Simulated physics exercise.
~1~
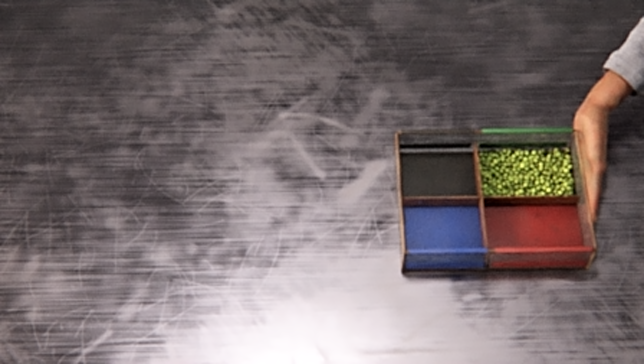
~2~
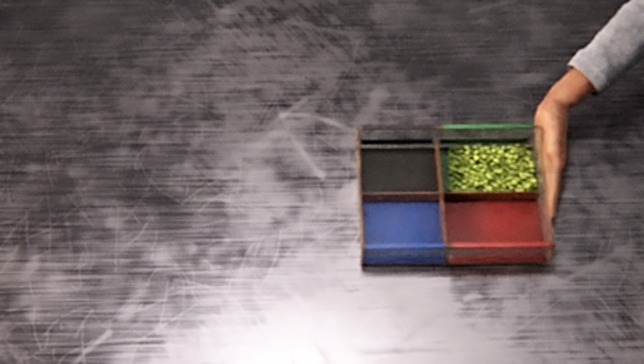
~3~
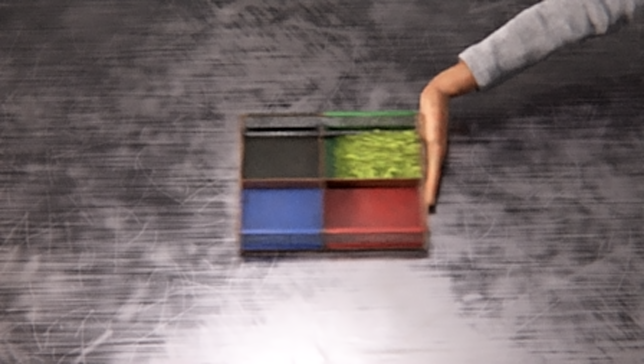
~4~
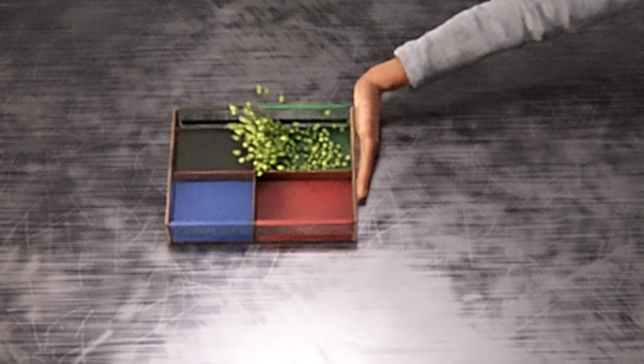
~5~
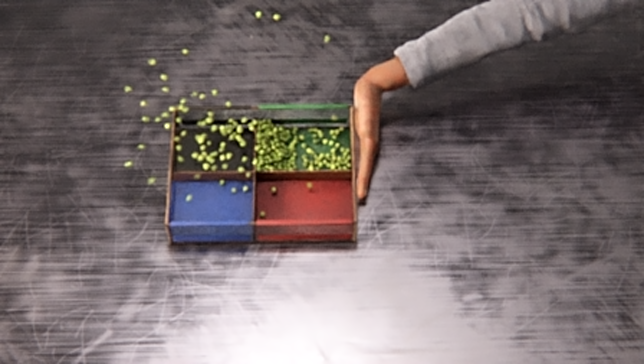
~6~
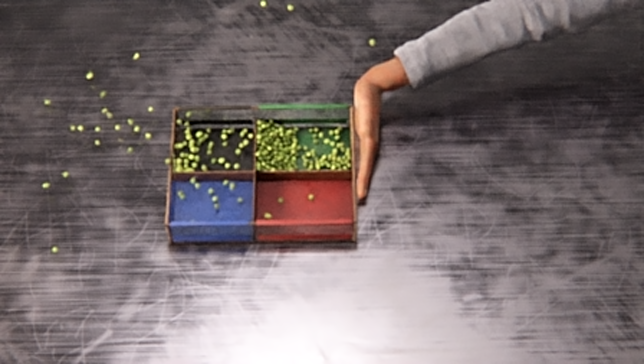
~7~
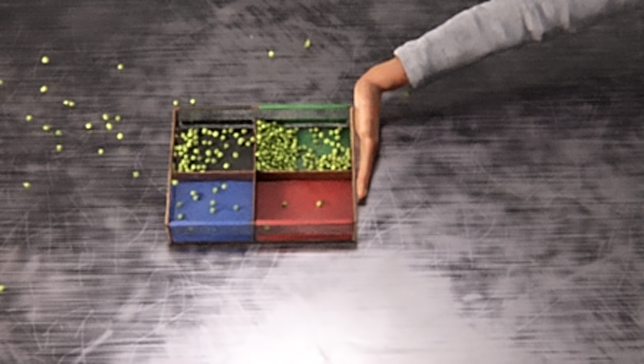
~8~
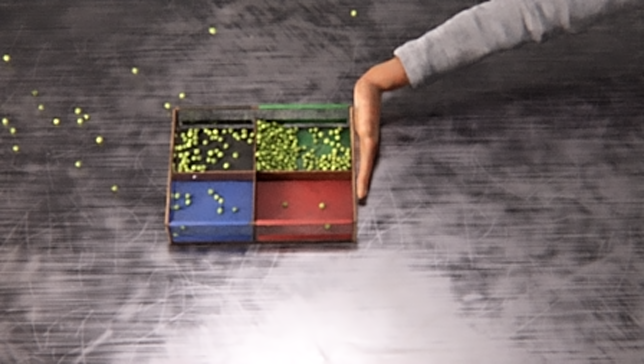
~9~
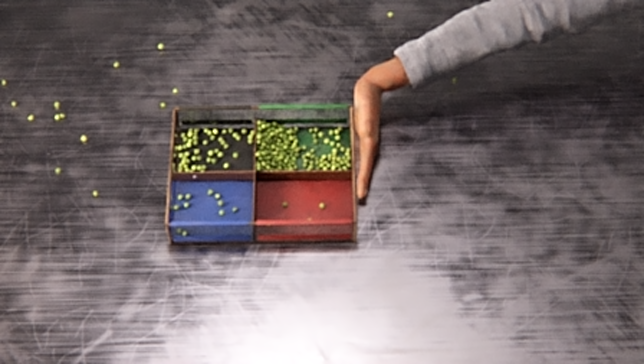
A shallow wooden tray with four compartments sits on a scratched dark grey surface, seen from above at a slight angle. Small green peas fill its green upper right section, beside an empty black one, with blue and red sections below. A hand in a grey sleeve, pressed against the right side, moves the tray left, then it stops abruptly. The peas surge leftward over the partition, scattering into the black section and beyond the tray. Some roll away across the surface. Finally, most remain in green, many lie in black, and a few rest in blue and red.
